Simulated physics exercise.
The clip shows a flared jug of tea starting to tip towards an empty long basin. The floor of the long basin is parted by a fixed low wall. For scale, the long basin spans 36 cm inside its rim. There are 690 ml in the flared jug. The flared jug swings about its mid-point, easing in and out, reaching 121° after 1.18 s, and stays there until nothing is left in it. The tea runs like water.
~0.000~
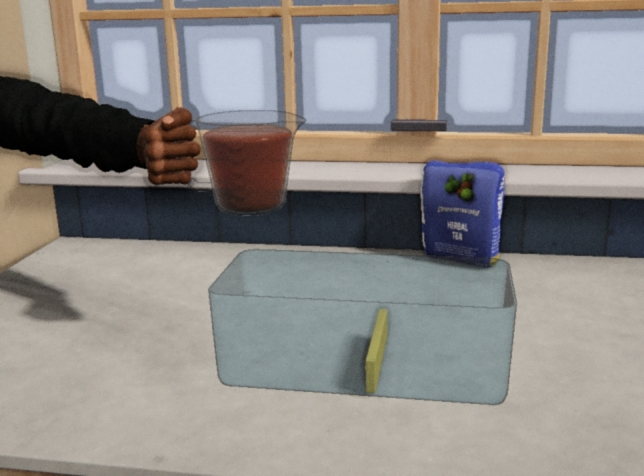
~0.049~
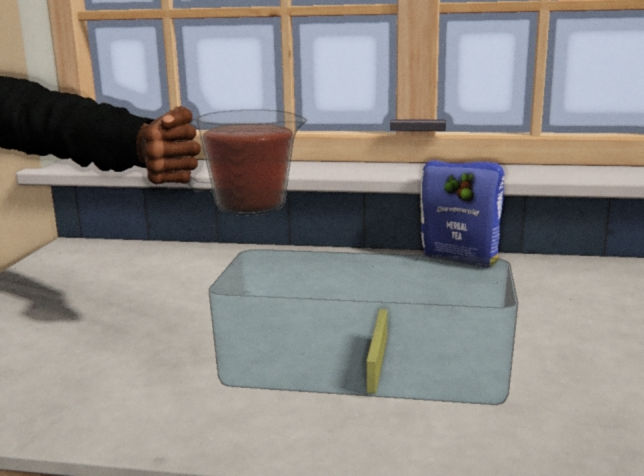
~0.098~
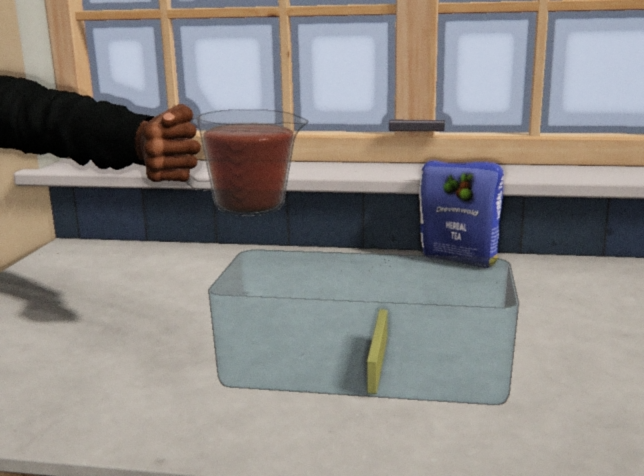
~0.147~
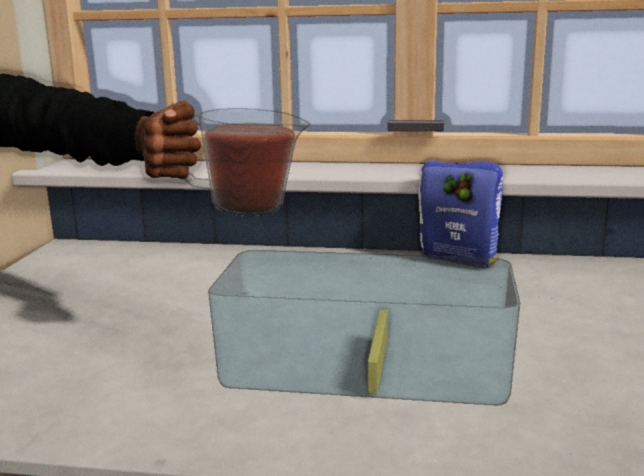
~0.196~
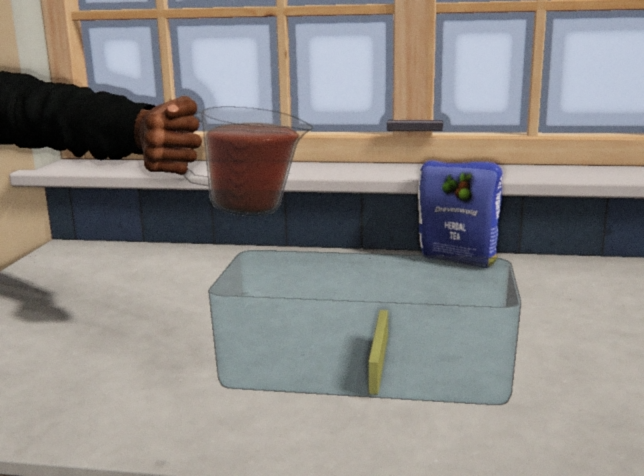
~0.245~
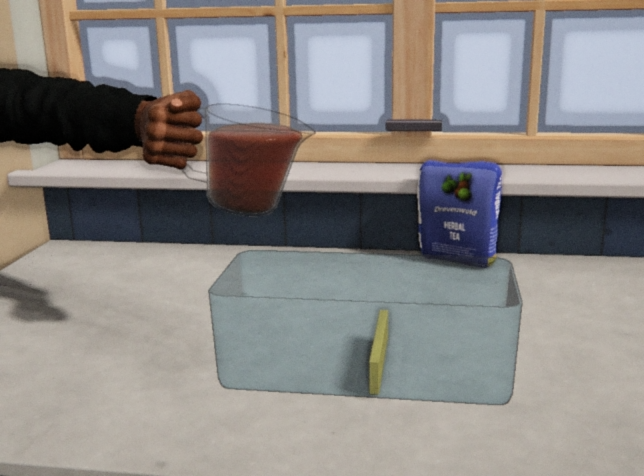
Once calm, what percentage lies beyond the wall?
The far part has some 23 per cent.
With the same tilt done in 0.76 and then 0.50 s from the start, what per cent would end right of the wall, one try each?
In turn about 20 and 15 per cent.
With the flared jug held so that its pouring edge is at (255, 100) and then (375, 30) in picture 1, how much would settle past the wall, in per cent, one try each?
In turn about 5 and 90 per cent.
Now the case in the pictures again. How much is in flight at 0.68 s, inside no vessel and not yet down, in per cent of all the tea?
Near 24 in a hundred.
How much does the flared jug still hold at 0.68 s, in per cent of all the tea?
Some 62 per cent.
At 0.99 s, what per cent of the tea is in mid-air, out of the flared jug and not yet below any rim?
Some 9 per cent.
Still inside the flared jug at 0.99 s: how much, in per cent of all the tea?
Some 5 per cent.
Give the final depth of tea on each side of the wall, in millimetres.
Left about 16 mm, right about 6 mm.
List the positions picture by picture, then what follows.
The first picture shows tilt 0°; pouring edge (306, 120); surface from (207, 130) to (294, 132); the long basin's rim runs from (226, 271) to (512, 284); the wall's top is at (377, 334).
The second picture shows tilt 1°; pouring edge (307, 120); surface from (207, 130) to (294, 131).
The third picture shows tilt 2°; pouring edge (308, 121); surface from (207, 130) to (295, 132).
The fourth picture shows tilt 5°; pouring edge (310, 124); surface from (208, 130) to (296, 133).
The fifth picture shows tilt 8°; pouring edge (313, 127); surface from (210, 129) to (299, 133).
The sixth picture shows tilt 12°; pouring edge (316, 132); surface from (212, 130) to (304, 133).
By 0.68 s the tilt is 74° and 63 per cent is still to pour, 8 is left of the wall and 6 right of it.
By 0.99 s the tilt is 113° and 5 per cent is still to pour, 65 is left of the wall and 20 right of it.
By 1.32 s the tilt is 121° and 0 per cent is still to pour, 75 is left of the wall and 23 right of it.
By 1.68 s the tilt is 121° and 0 per cent is still to pour, 75 is left of the wall and 23 right of it.
At rest 75 per cent lies left of the wall, 23 right of it and 2 outside.
